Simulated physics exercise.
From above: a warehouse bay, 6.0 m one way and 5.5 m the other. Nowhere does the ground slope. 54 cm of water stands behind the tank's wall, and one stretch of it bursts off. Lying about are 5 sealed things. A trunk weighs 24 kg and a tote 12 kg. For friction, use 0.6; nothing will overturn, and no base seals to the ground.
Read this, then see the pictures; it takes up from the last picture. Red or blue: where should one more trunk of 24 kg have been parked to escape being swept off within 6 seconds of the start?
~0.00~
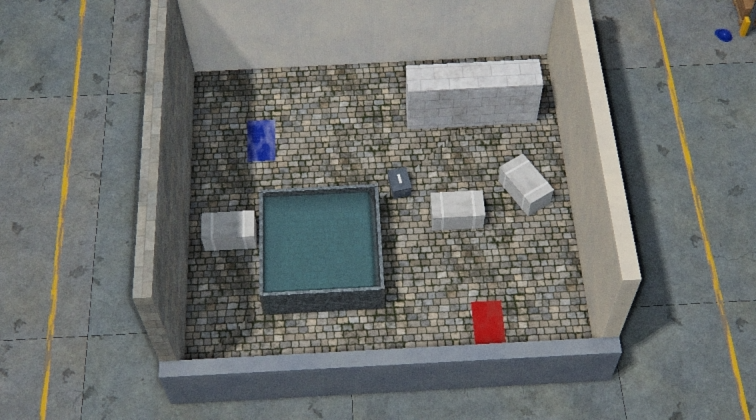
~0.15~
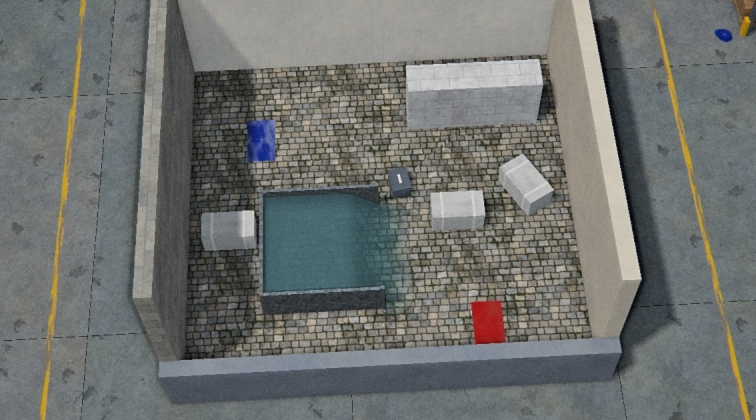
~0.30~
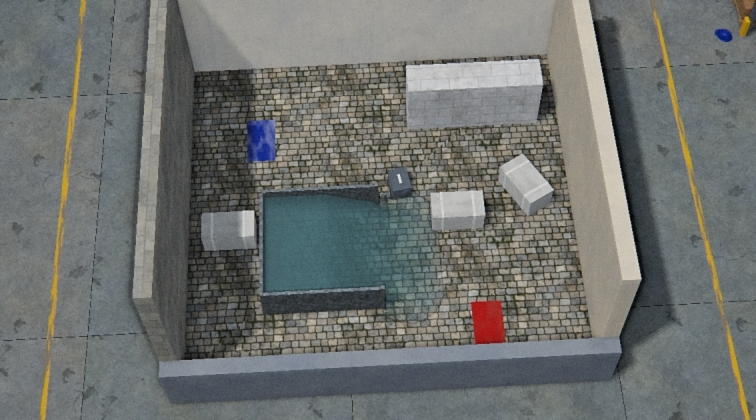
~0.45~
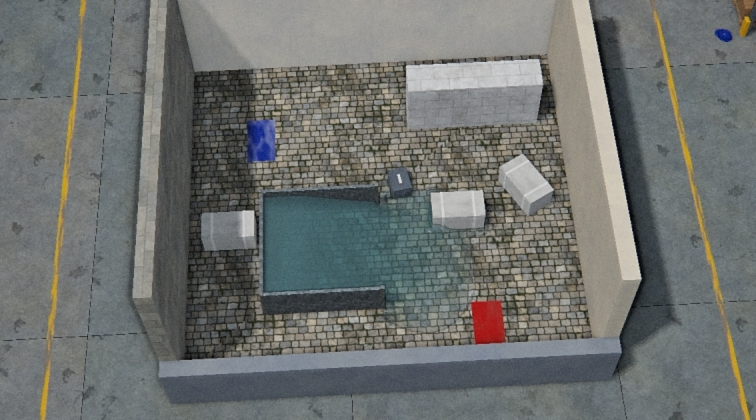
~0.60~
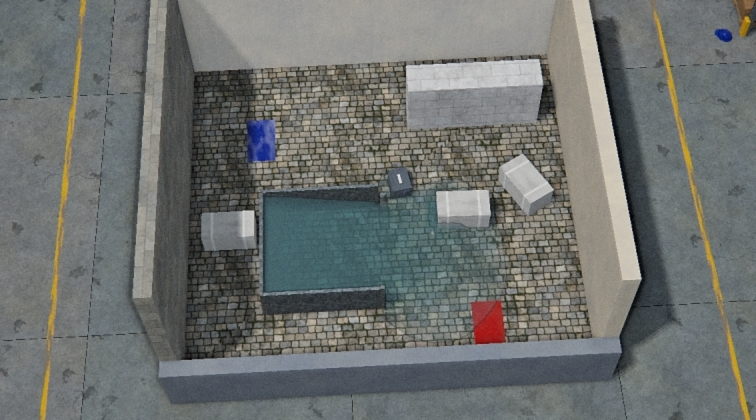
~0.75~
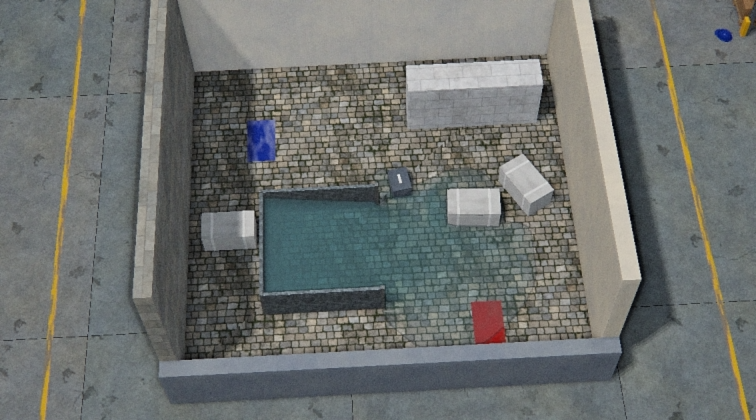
On blue.
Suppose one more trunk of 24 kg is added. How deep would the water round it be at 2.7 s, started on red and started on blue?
It'd be 26 cm for the first one and 0 cm for the second.
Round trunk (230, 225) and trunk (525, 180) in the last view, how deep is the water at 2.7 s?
0 and 22 cm.
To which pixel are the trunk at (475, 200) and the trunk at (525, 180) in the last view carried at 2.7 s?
(529, 163) and (551, 129), roughly.
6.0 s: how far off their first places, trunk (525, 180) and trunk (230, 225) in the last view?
Going in order, that's 100 cm then 0 cm.
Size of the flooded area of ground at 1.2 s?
I'd estimate close to 13 m2.
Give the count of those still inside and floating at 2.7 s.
At that instant the tally stands at 2.
After 1.2 s on red it would be 16 cm off in 7 cm of water; on blue it would be 0 cm off in 0 cm of water.
After 2.7 s on red it would be 82 cm off in 26 cm of water; on blue it would be 0 cm off in 0 cm of water.
After 4.2 s on red it would be 29 cm off in 12 cm of water; on blue it would be 0 cm off in 0 cm of water.
After 6.0 s on red it would be 130 cm off in 8 cm of water; on blue it would be 0 cm off in 3 cm of water.
